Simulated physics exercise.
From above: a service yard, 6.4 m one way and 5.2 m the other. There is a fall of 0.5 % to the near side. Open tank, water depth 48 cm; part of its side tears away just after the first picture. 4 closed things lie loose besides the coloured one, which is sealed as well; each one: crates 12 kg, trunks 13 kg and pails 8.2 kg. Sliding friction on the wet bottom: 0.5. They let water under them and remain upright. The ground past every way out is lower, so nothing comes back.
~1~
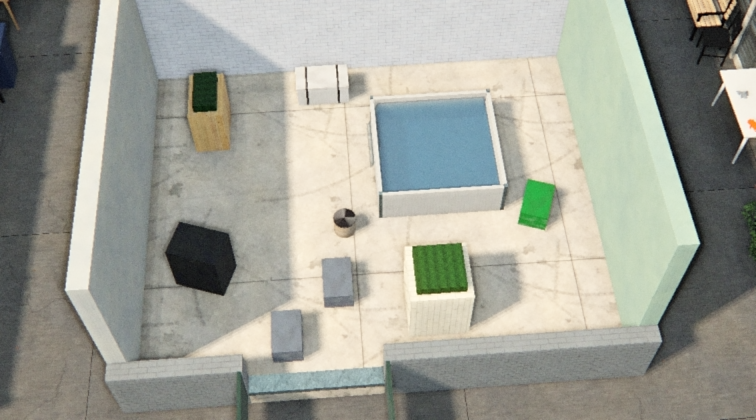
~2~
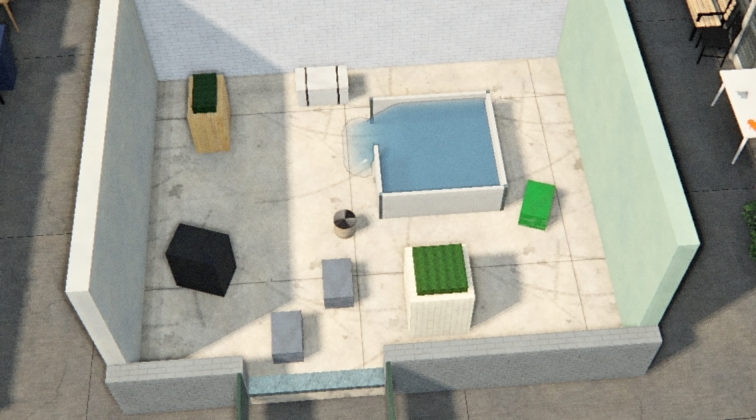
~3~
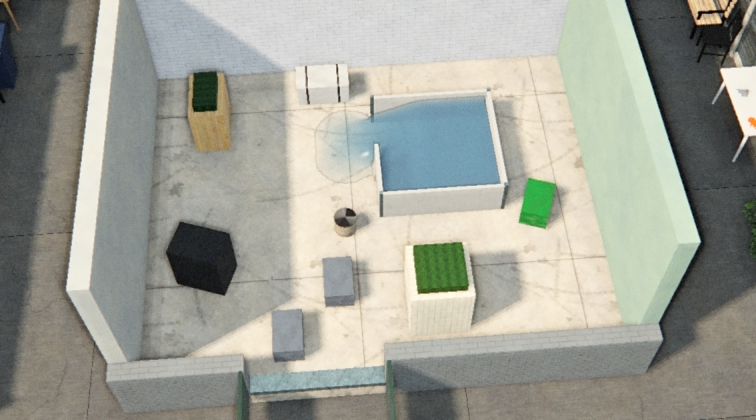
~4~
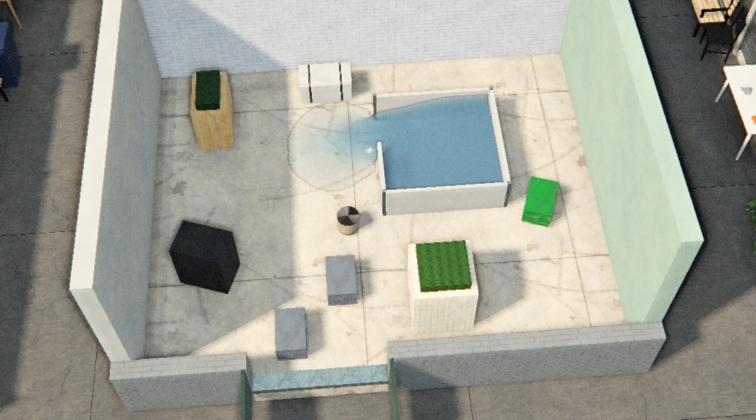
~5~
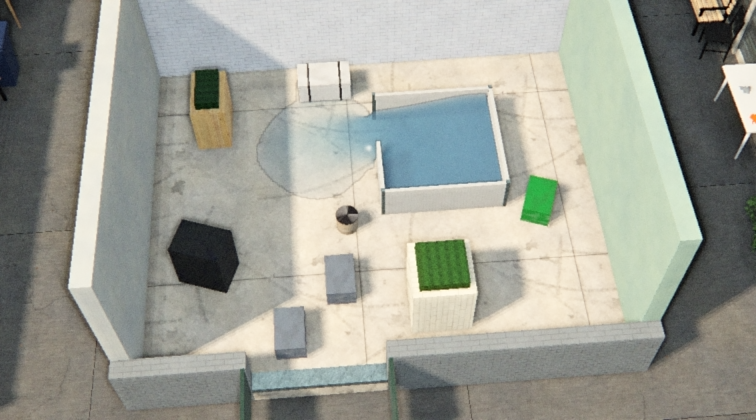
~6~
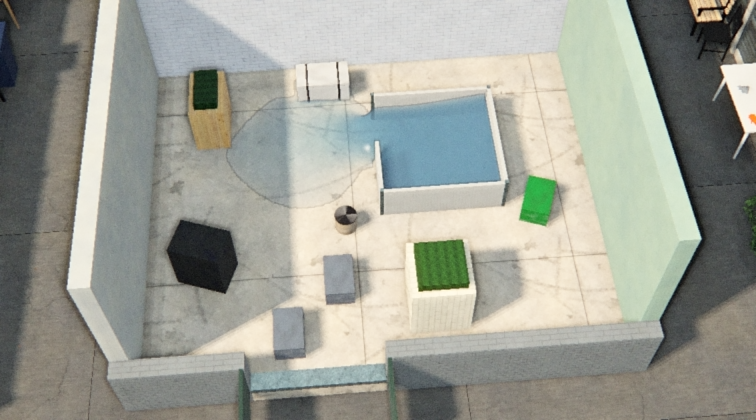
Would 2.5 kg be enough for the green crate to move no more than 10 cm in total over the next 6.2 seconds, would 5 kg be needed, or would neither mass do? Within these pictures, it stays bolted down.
Low mass passes.
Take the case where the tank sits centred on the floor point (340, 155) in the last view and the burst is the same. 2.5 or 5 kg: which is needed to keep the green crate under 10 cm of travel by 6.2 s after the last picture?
Then, in short, the light one works.
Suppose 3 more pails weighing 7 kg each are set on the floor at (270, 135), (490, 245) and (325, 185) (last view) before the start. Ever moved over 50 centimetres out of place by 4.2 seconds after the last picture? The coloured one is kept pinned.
Results, in sequence: Exceeded / not exceeded / not exceeded.
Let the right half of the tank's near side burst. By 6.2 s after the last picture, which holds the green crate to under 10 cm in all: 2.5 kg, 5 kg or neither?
Well, in that case neither one does it.
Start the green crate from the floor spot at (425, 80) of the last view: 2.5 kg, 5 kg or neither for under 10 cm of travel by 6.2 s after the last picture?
Both fall short.
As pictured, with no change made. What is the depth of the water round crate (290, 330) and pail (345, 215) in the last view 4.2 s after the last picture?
Around 4 cm and 0 cm.
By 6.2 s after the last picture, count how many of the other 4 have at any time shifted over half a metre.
That makes 3.
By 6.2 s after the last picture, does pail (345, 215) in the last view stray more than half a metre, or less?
Below the mark.
Then, 0.6 s after the last picture the green crate would be 0 cm from its start with 2.5 kg and 0 cm from its start with 5 kg; 0 cm of water round it then.
Then, 2.3 s after the last picture the green crate would be 0 cm from its start with 2.5 kg and 0 cm from its start with 5 kg; 0 cm of water round it then.
Then, 4.2 s after the last picture the green crate would be 0 cm from its start with 2.5 kg and 0 cm from its start with 5 kg; 0 cm of water round it then.
Then, 6.2 s after the last picture the green crate would be 0 cm from its start with 2.5 kg and 0 cm from its start with 5 kg; 0 cm of water round it then.
